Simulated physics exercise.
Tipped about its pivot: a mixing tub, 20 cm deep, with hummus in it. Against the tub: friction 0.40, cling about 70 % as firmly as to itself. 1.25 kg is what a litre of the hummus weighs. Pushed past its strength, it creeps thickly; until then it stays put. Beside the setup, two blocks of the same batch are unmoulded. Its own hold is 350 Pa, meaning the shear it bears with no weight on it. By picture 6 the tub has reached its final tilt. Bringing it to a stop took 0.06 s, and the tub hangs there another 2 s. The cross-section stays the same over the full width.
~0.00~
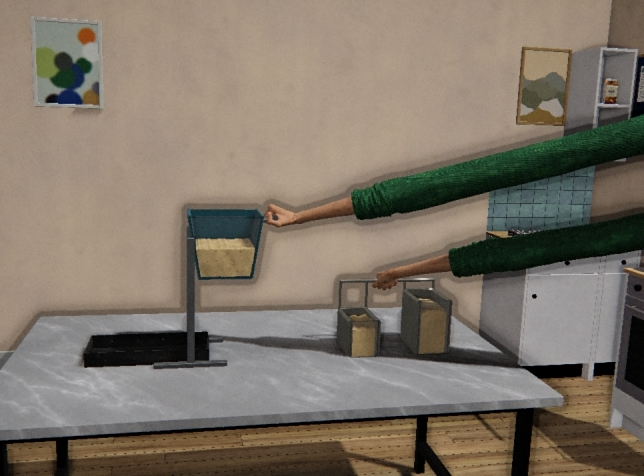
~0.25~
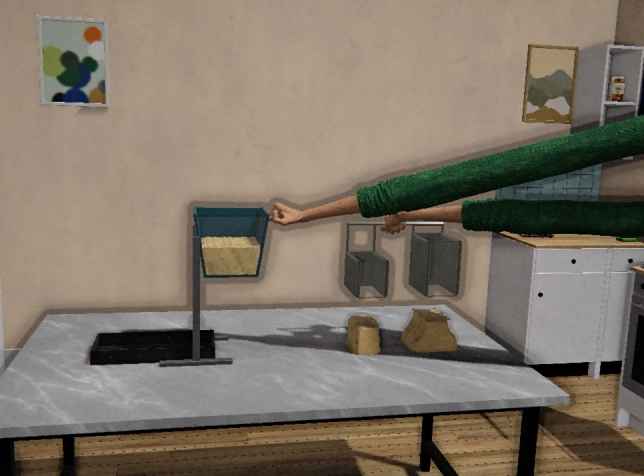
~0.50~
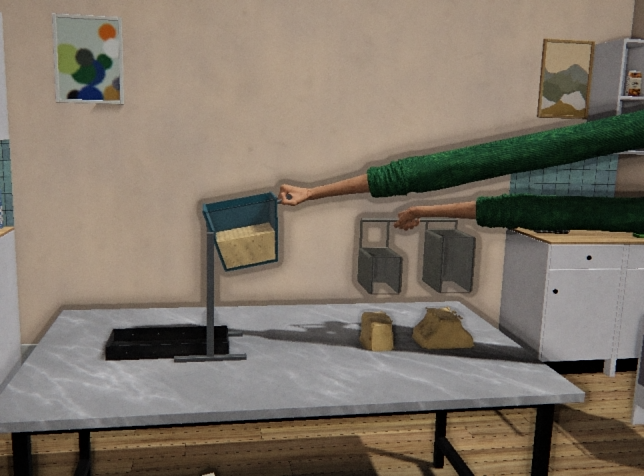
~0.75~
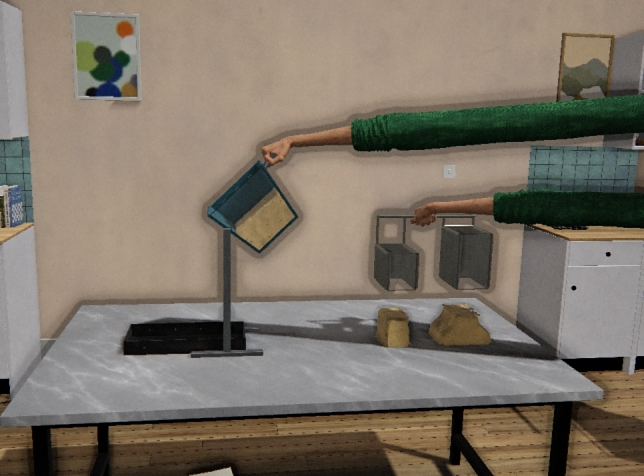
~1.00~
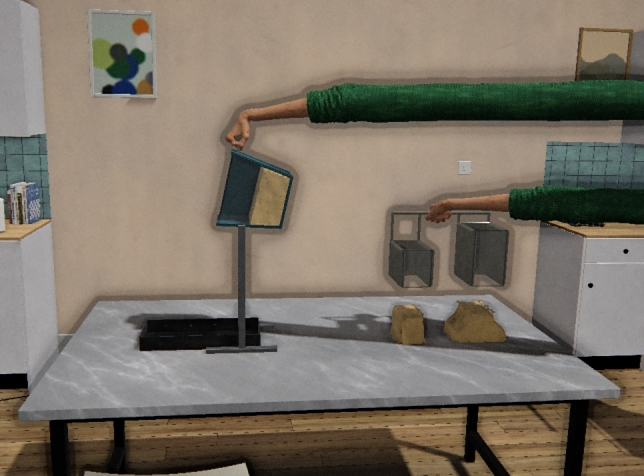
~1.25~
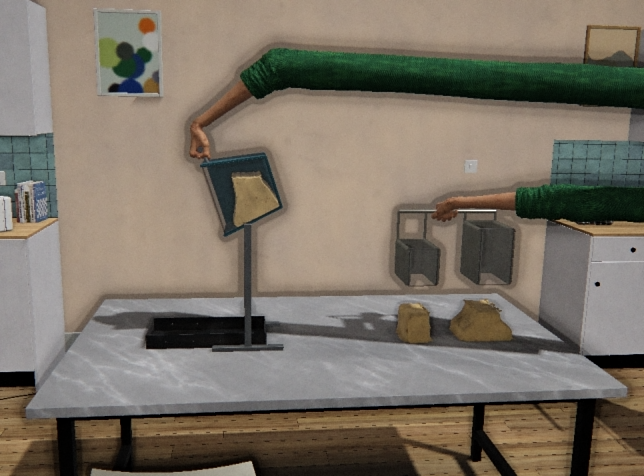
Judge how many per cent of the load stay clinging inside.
I would put it at about 0 percent.
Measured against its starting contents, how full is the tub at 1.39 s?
It comes to about 85 percent of the start.
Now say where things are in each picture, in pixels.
In the first frame, handle-side rim at (261, 217), tilt 0 degrees; crest of the hummus at (197, 249); block heights 11 cm, 17 cm (left to right).
In the second frame, handle-side rim at (267, 215), tilt 0 degrees; crest of the hummus at (203, 247); block heights 10 cm, 12 cm (left to right).
In the third frame, handle-side rim at (274, 199), tilt 11 degrees; crest of the hummus at (272, 232); block heights 10 cm, 11 cm (left to right).
In the fourth frame, handle-side rim at (260, 166), tilt 44 degrees; crest of the hummus at (277, 195); block heights 10 cm, 11 cm (left to right).
In the fifth frame, handle-side rim at (232, 155), tilt 78 degrees; crest of the hummus at (264, 169); block heights 10 cm, 11 cm (left to right).
In the sixth frame, handle-side rim at (202, 168), tilt 108 degrees; crest of the hummus at (258, 177); block heights 10 cm, 11 cm (left to right).
After 1.39 s, the tub is at 108 degrees and holds 85 %.
After 1.56 s, the tub is at 108 degrees and holds 18 %.
After 1.73 s, the tub is at 108 degrees and holds 0 %.
After 1.90 s, the tub is at 108 degrees and holds 0 %.
After 3.25 s, the tub is at 108 degrees and holds 0 %.
